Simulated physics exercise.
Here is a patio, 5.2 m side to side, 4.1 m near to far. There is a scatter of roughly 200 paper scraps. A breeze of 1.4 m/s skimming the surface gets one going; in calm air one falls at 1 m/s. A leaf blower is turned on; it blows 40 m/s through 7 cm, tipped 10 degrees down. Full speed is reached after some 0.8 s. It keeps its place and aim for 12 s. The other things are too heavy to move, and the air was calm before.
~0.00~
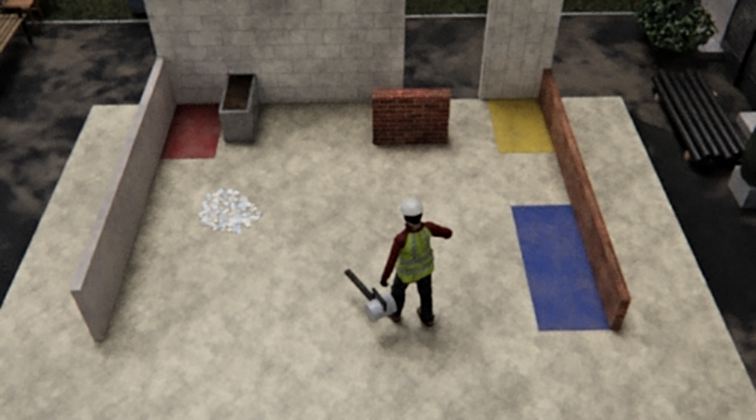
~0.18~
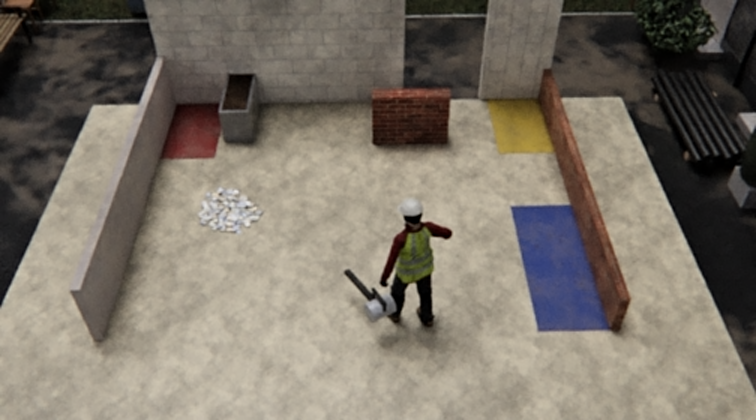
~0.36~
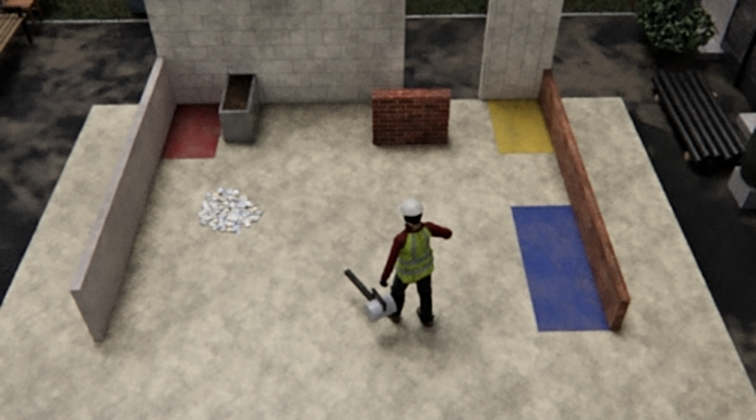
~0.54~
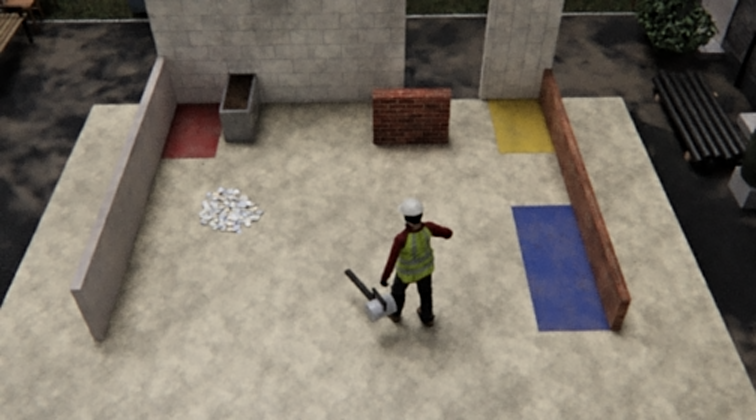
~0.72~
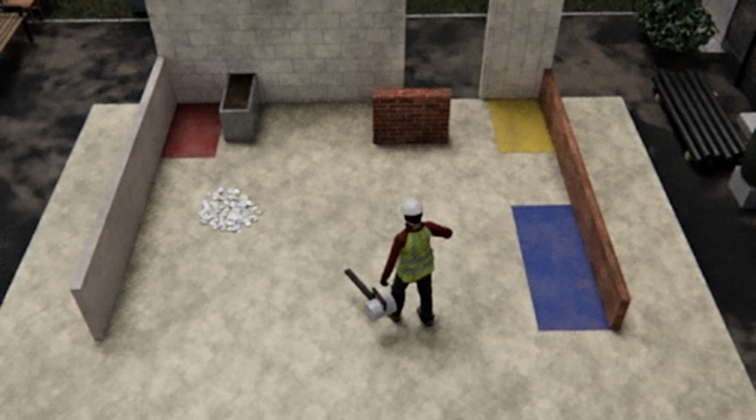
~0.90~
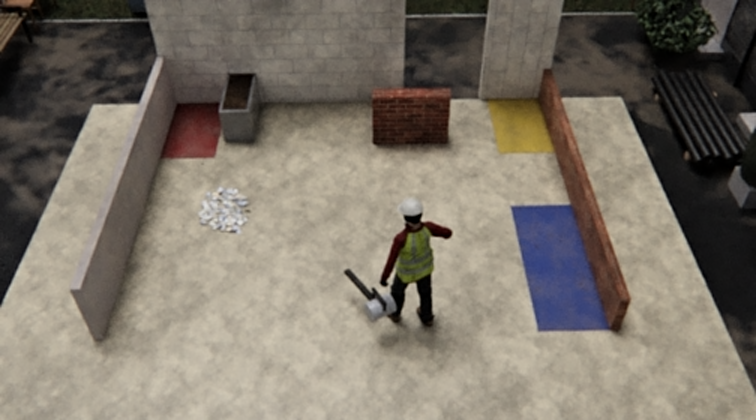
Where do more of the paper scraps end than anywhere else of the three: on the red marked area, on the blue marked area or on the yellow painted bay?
It is red that takes the most.
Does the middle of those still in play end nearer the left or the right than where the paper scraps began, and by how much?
To the left, by about 1.0 m.
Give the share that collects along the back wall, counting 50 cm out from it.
About 30 %.
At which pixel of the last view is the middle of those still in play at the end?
Around (161, 158).
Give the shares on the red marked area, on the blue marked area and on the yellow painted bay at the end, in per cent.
About 40 % red, 0 % blue, 0 % yellow.
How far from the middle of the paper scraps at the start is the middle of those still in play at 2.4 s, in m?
About 1.2 m.
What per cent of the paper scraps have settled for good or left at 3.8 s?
About 20 %.
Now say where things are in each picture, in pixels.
In the first picture, the middle of the paper scraps is near (226, 211), none has stirred yet and the mouth of the leaf blower is at (347, 272).
In the second picture, the middle of the paper scraps is near (226, 210), none has stirred yet, the yellow painted bay is centred on (519, 125), the blue marked area is centred on (556, 263) and the red marked area is centred on (195, 130).
In the third picture, the middle of the paper scraps is near (226, 210), none has stirred yet, the top of a planter is at (238, 92) and the top of a low wall is at (411, 93).
In the fourth picture, the middle of the paper scraps is near (227, 210) and none has stirred yet.
In the fifth picture, the middle of the paper scraps is near (226, 210) and none has stirred yet.
In the sixth picture, the middle of the paper scraps is near (226, 210), the farthest in sight from the leaf blower is at (209, 194) and about 15 % have left their places.
After 2.4 s, 92 % are on the move or not yet settled, 0 % are on the yellow painted bay, 0 % on the blue marked area and 38 % on the red marked area; the middle of those still in play is near (163, 169).
After 3.8 s, 78 % are on the move or not yet settled, 0 % are on the yellow painted bay, 0 % on the blue marked area and 40 % on the red marked area; the middle of those still in play is near (163, 164).
After 6.6 s, 68 % are on the move or not yet settled, 0 % are on the yellow painted bay, 0 % on the blue marked area and 40 % on the red marked area; the middle of those still in play is near (163, 164).
After 12.0 s, at the end, 0 % are on the yellow painted bay, 0 % on the blue marked area and 39 % on the red marked area; the middle of those still in play is near (161, 158).
